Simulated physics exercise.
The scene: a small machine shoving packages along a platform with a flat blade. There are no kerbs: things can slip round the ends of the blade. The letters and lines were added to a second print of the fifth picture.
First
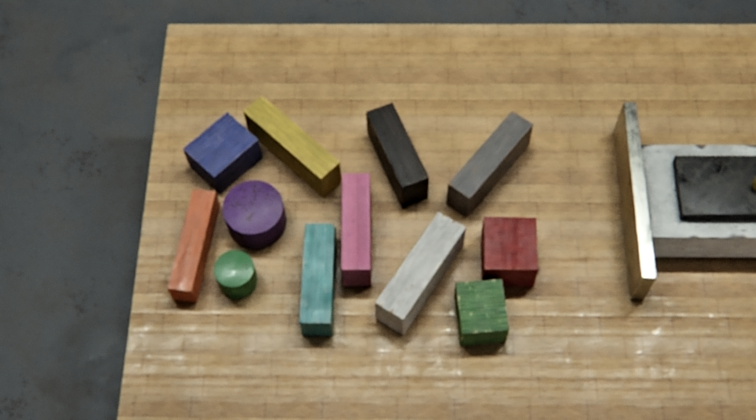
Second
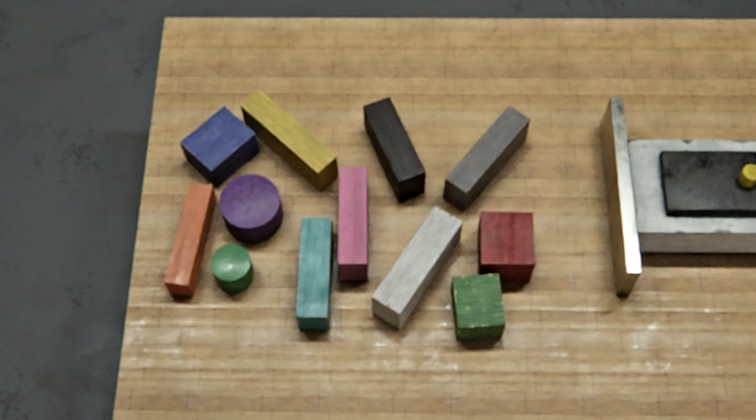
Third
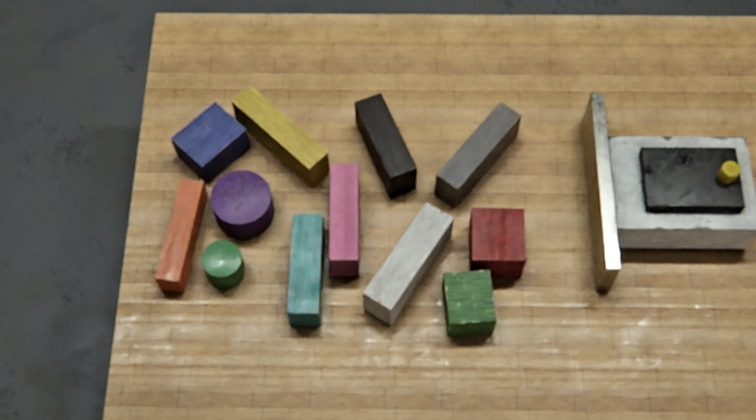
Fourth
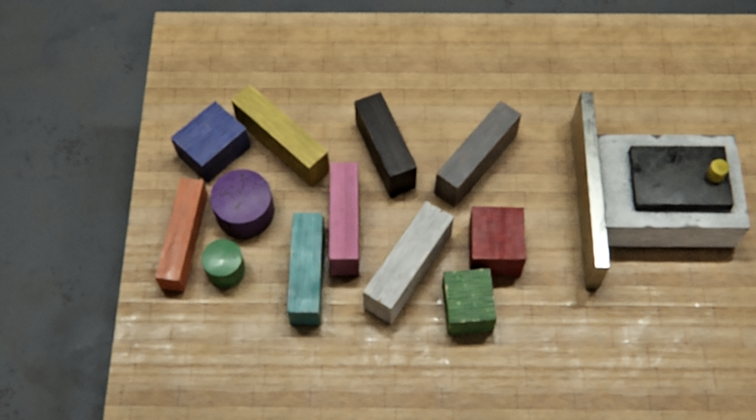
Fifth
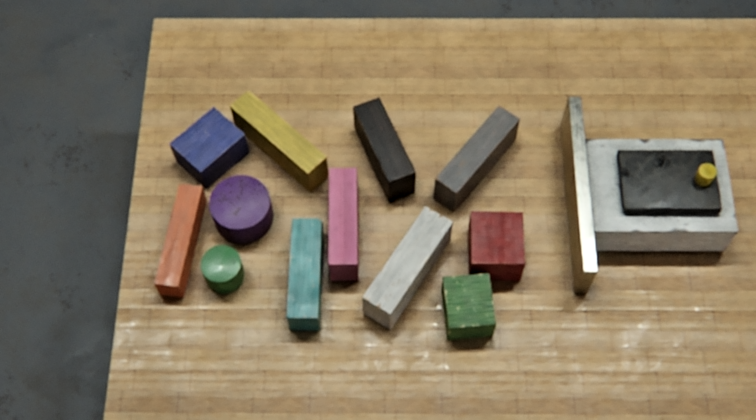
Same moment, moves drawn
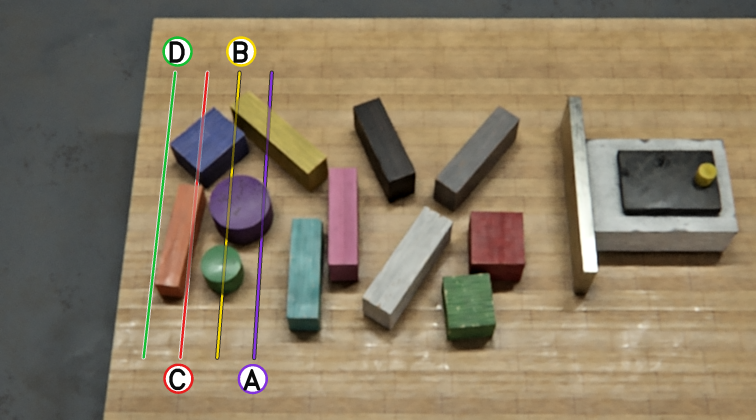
The clip opens on a wooden platform scattered with colourful blocks and two round canisters, with a small machine and its upright flat blade at the right. The machine slides a short way left, narrowing the gap to the red crate, while the view shifts slightly and the packages stay put, untouched.
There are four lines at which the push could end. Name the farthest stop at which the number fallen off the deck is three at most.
It can go as far as A.
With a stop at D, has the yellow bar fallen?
By then, yes.
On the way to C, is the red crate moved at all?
Yes.
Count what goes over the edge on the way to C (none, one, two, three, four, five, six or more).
Six or more.
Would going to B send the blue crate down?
Yes.
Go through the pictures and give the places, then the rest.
The first picture shows pink stick (357, 229); green canister (236, 274); purple canister (255, 215).
The second picture shows robot (704, 182); yellow bar (290, 141).
The third picture shows robot (684, 178); turquoise bar (306, 270).
The fourth picture shows robot (673, 177); red crate (497, 241).
The fifth picture shows robot (661, 181); orange bar (181, 240); green crate (468, 307); grey bar (477, 159).
On the marked copy, A at (264, 206); B at (229, 206); C at (195, 205); D at (161, 205).
With A. Early on, robot (545, 180); green crate (452, 313); white bar (386, 269).
Further on, robot (431, 180); orange bar (157, 239); green canister (181, 272).
At the end, robot (342, 180); orange bar over the edge; green canister over the edge; three fallen.
As for the rest, B drops five; C drops eight; D drops nine.
